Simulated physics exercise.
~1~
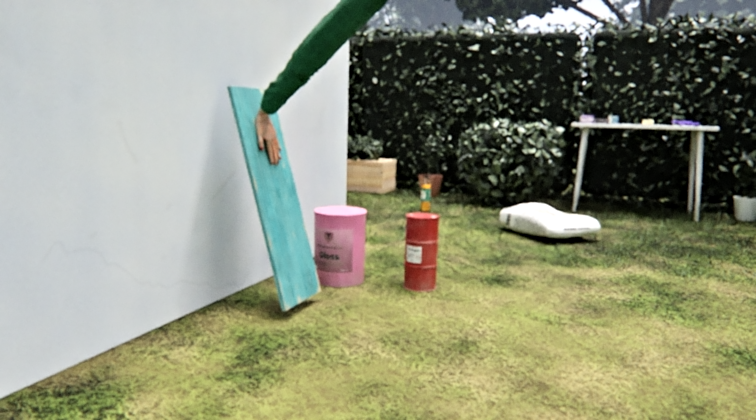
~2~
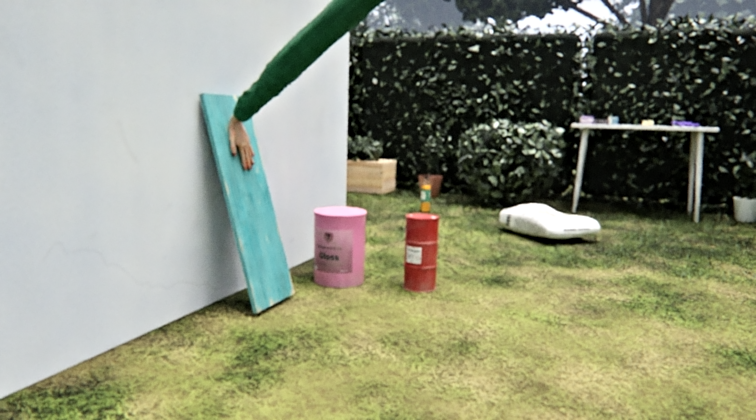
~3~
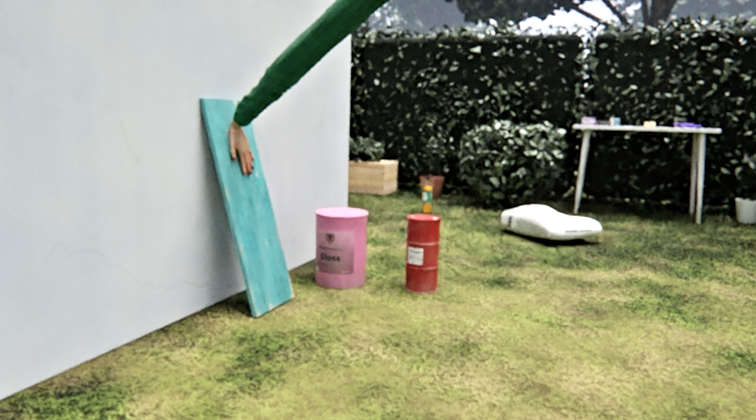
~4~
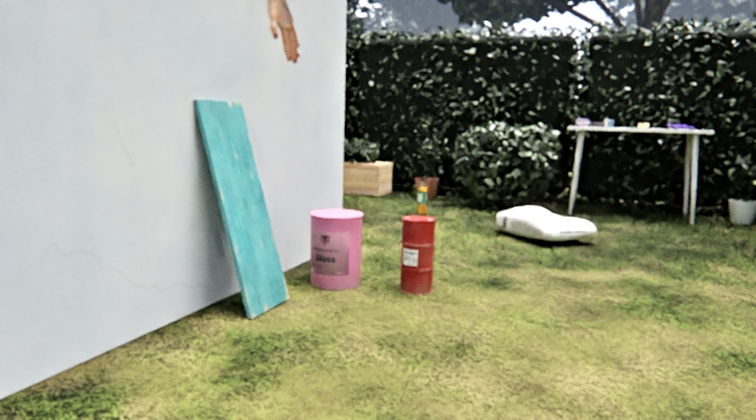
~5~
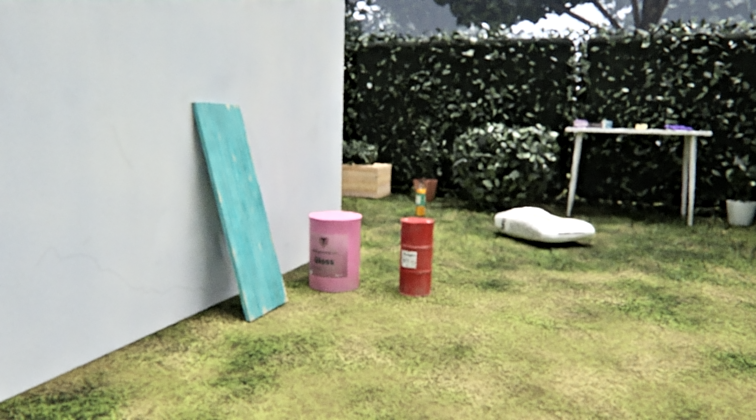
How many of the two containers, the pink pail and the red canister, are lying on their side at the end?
None of them are. The pink pail and the red canister both still stand upright on the grass.
In a grassy yard, a green-sleeved arm moved a turquoise board left to lean on a pale wall, beside a pink pail and a red canister, then let go and drew away, leaving the board leaning there.
